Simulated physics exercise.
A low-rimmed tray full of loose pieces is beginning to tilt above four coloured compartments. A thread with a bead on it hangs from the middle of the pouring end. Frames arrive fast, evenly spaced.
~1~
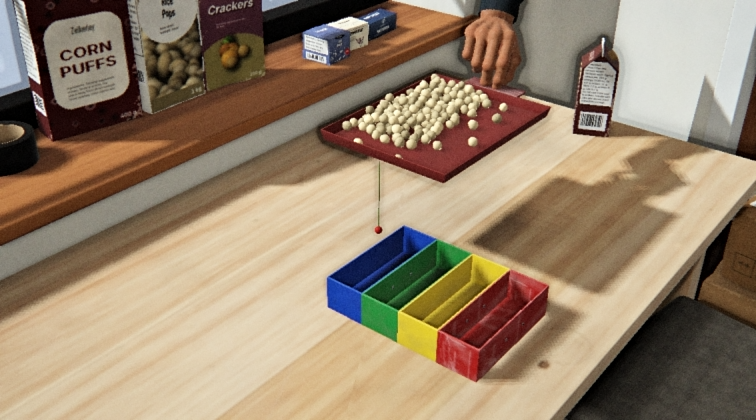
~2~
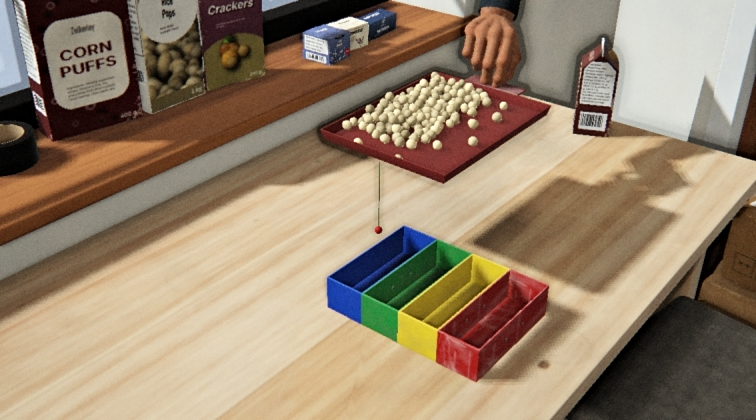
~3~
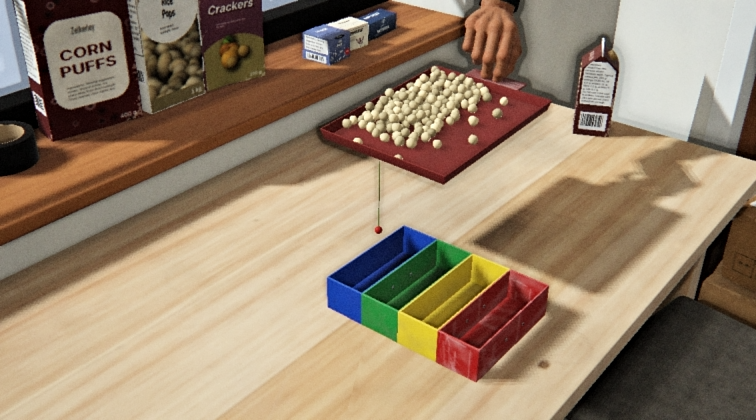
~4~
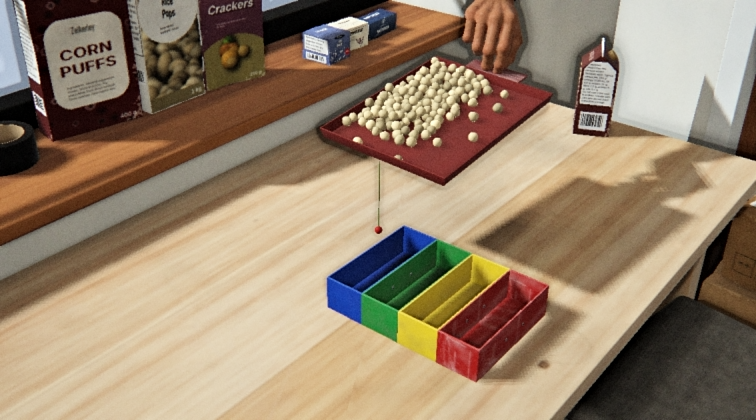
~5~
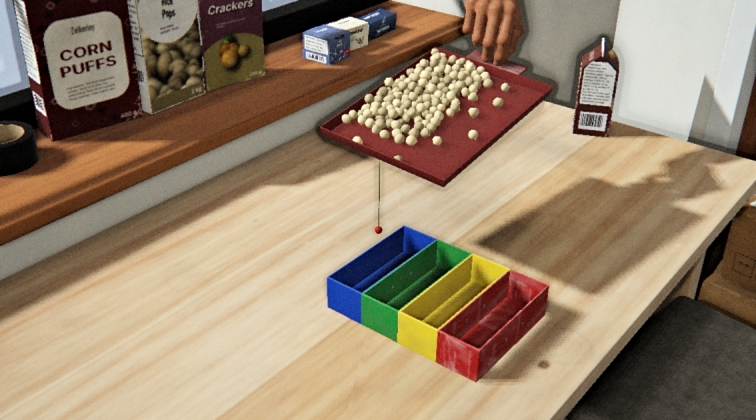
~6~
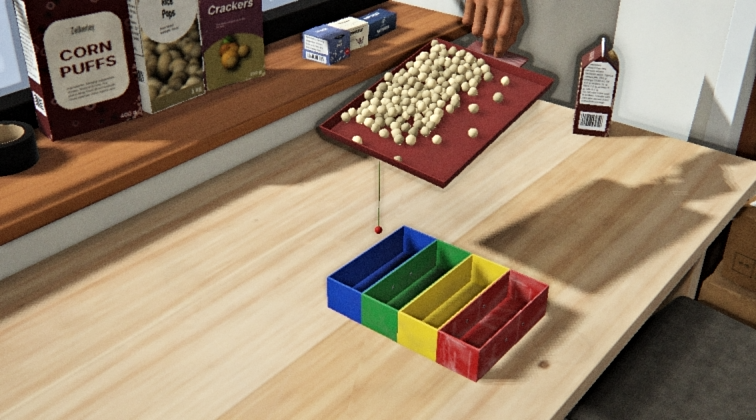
On a wooden table beside a window ledge with snack boxes, a hand holds a dark red tray of round, pale pieces near a four-coloured divided box. The hand gradually lifts the tray's far side, tilting it slightly towards the viewer, while the pieces stay heaped and the hanging red bead stays still.
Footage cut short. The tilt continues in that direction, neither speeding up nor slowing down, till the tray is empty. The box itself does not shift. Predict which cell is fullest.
My prediction is the green cell.
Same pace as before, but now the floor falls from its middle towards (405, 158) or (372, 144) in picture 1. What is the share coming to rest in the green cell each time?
First case: 30 %; second case: 0 %.
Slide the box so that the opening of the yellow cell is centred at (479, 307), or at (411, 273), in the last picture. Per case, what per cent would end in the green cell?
About 30 and 20 per cent respectively.
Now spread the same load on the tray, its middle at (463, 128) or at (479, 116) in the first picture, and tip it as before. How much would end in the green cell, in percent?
Roughly 40 per cent, then roughly 40 per cent.
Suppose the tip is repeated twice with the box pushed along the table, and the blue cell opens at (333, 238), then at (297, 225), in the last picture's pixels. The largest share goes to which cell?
For the first position it is the cell in yellow, and for the second it is red.
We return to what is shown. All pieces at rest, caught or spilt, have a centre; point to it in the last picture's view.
Last view, centre at rest - approx. (402, 297).
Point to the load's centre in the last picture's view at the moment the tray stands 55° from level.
Somewhere about (411, 140).
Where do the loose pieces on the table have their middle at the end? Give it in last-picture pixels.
Their middle ends up at roughly (313, 271).
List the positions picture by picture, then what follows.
Corners of the pouring end at (325, 129) and (444, 173), level; middle of the load at (423, 112), macadamia nuts; bead on its thread at (379, 230); blue cell at (345, 297); green cell at (380, 315); yellow cell at (418, 333); red cell at (458, 353), in the first frame.
Corners of the pouring end at (325, 129) and (444, 173), level; middle of the load at (423, 111), in the second frame.
Corners of the pouring end at (324, 128) and (444, 174), tipped barely, lowest at the right corner; middle of the load at (424, 107), in the third frame.
Corners of the pouring end at (324, 127) and (444, 176), tipped a little, lowest at the right corner; middle of the load at (424, 102), in the fourth frame.
Corners of the pouring end at (324, 126) and (444, 178), tipped a little, lowest at the right corner; middle of the load at (424, 97), in the fifth frame.
Corners of the pouring end at (323, 126) and (443, 179), tipped a little, lowest at the right corner; middle of the load at (423, 92); blue cell at (345, 297); green cell at (380, 315); yellow cell at (418, 333); red cell at (458, 353), in the sixth frame.
Soon, tray tipped steeply; most on the tray; a small part in the yellow cell; a stray few in the green cell; a stray few in the blue cell; a small part falling or outside the box.
A while on, tray tipped right over; about a quarter on the tray; about a quarter in the green cell; about a quarter in the blue cell; a small part in the yellow cell; about a quarter falling or outside the box.
Towards the end, tray tipped past a quarter turn; about half in the green cell; about a quarter in the blue cell; about a quarter in the yellow cell; a stray few in the red cell; a small part falling or outside the box.
Finally, tray tipped past a quarter turn; about half in the green cell; about a quarter in the blue cell; about a quarter in the yellow cell; a stray few in the red cell; a small part outside the box.
